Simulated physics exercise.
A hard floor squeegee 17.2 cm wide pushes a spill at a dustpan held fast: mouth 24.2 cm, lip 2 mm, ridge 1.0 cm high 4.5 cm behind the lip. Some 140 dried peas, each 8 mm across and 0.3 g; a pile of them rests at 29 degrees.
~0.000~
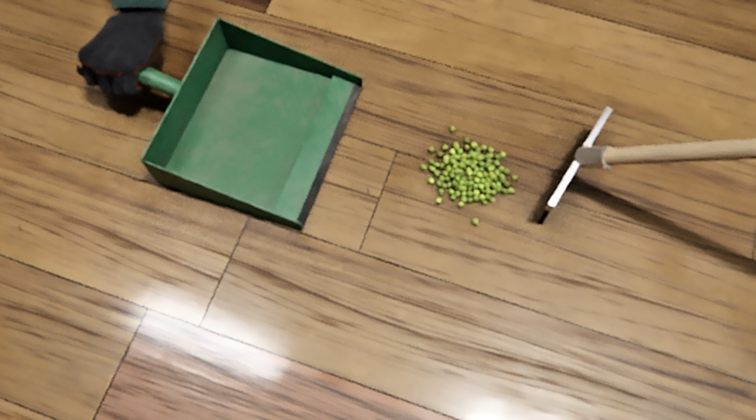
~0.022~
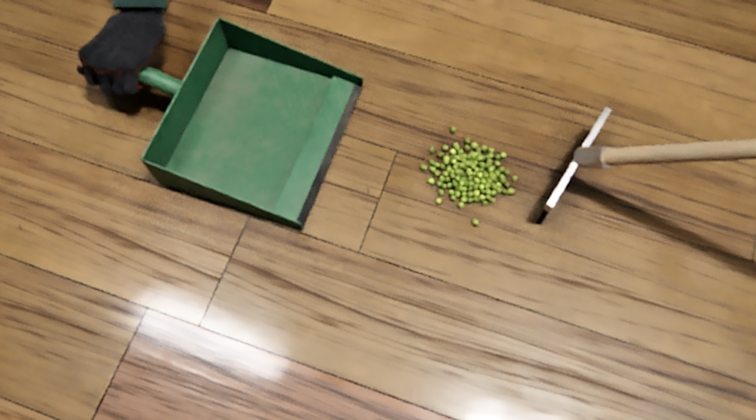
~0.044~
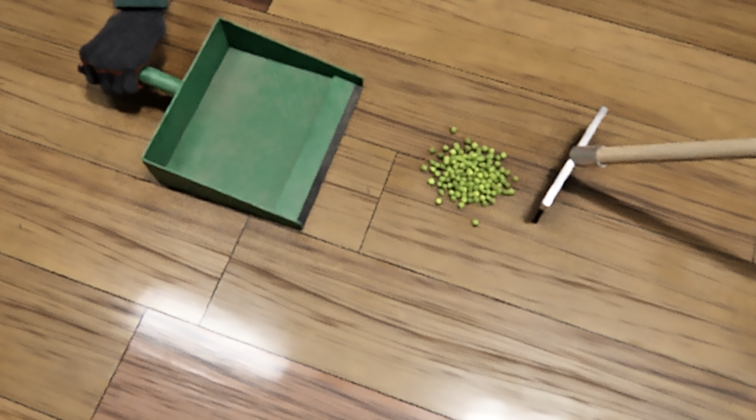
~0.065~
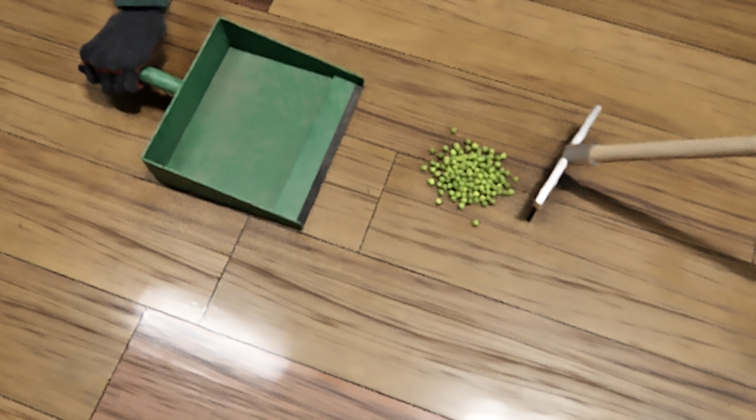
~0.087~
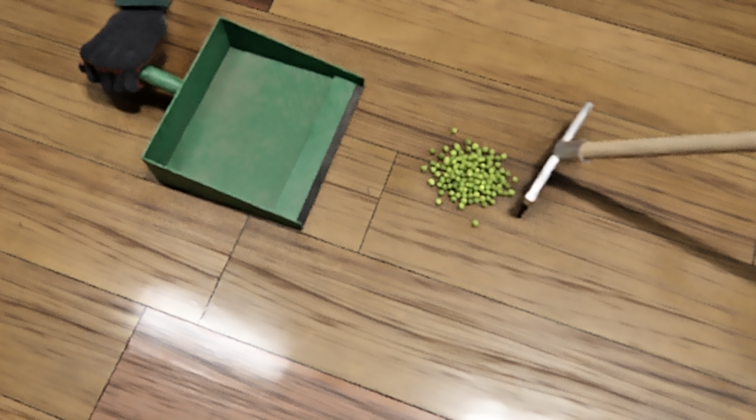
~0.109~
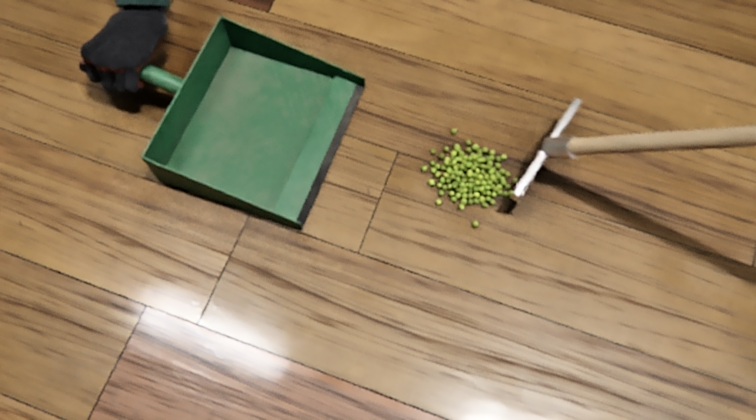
A squeegee on a pale wooden handle slid a short way left across a wood floor, up to the edge of a small pile of green peas, while a black-gloved hand kept a green dustpan still.
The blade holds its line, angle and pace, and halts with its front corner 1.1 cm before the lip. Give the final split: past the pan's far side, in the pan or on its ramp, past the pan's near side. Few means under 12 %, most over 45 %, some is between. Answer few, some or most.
Far side: Some, pan: Some, near side: Few.
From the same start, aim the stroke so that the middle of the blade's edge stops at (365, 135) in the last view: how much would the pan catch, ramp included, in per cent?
About 25 per cent.
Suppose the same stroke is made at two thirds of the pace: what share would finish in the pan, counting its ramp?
In that case some 20 per cent.
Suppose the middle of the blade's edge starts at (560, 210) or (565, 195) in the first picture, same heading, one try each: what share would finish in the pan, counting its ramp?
About 25 and 30 per cent.
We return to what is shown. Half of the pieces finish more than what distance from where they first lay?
Some 20 cm.
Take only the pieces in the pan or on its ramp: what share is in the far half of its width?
Some 100 per cent.
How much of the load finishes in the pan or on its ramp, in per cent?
Roughly 25 per cent.
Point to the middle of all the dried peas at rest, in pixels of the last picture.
Around (354, 117).
Then, at 0.27 s, middle of the blade 15 cm from the lip; 0 % over the lip, far side 5 %, near side 0 %.
Then, at 0.38 s, middle of the blade 6 cm from the lip; 0 % over the lip, far side 15 %, near side 0 %.
After 0.62 s, middle of the blade 3 cm from the lip; 25 % over the lip, far side 20 %, near side 0 %.
By 1.5 s all is still; far side 20 %, pan 25 %, near side 0 %, in front of the lip or behind the blade 55 %.
